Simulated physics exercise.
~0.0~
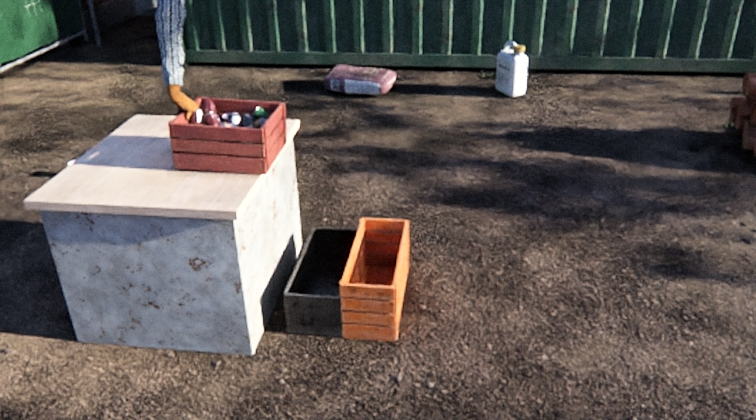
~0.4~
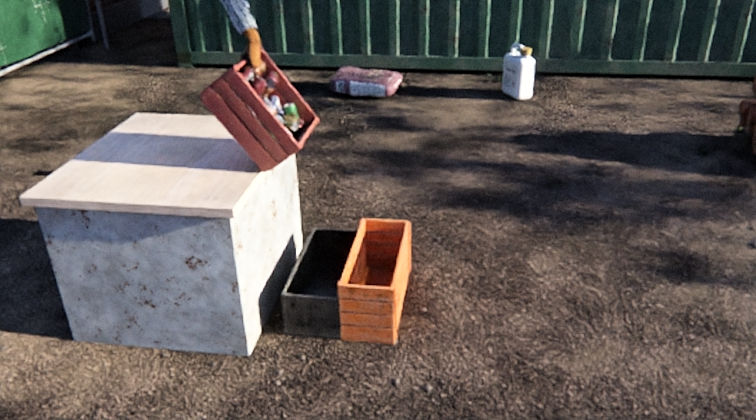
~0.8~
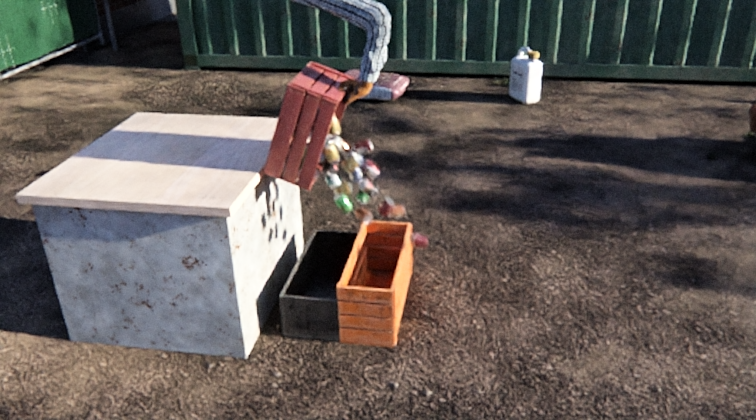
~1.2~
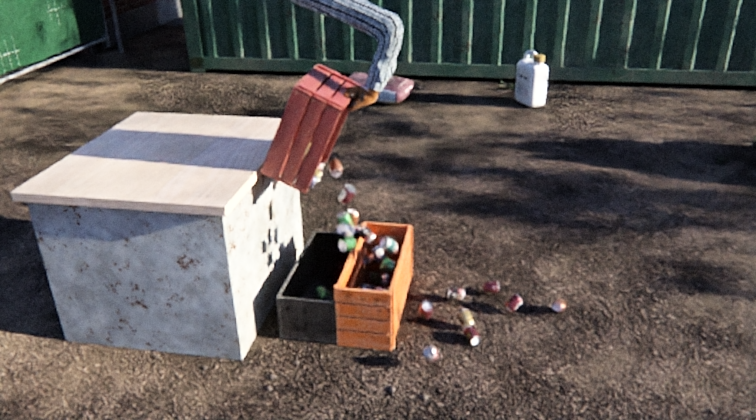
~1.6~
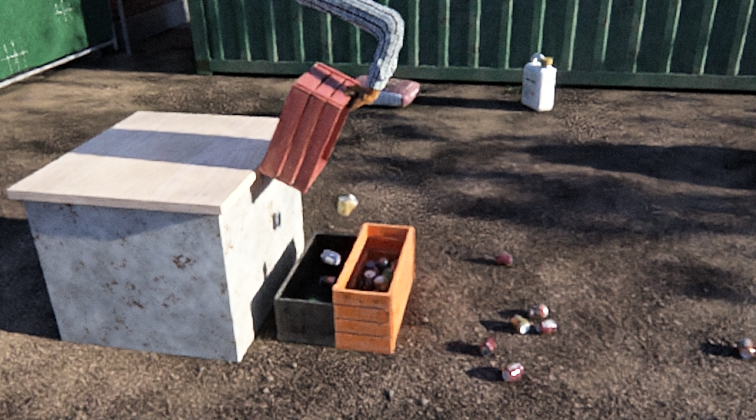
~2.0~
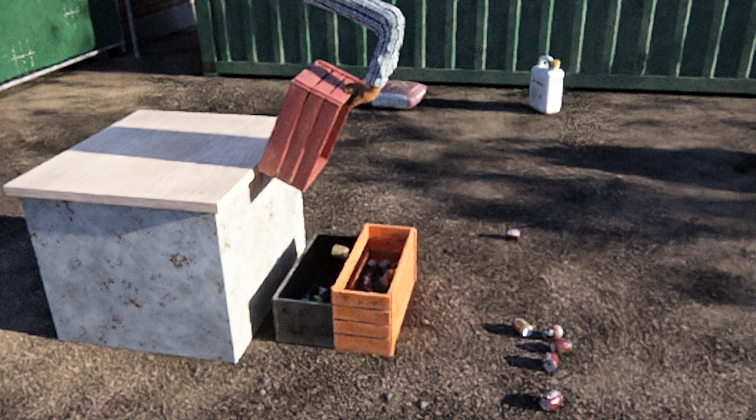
In a sunlit dirt yard before a green corrugated fence, seen from slightly above, a red slatted crate of small cans sits on a pale-topped bench at left, with a black tub and an orange tote on the ground to its right. A hand in a checked sleeve tips the crate over the bench's right edge. The cans pour out in a stream, most dropping into the orange tote, while several overshoot and roll right across the dirt. The last few fall toward the black tub. The crate is held tilted and emptied, with a few cans lying beyond the tote.
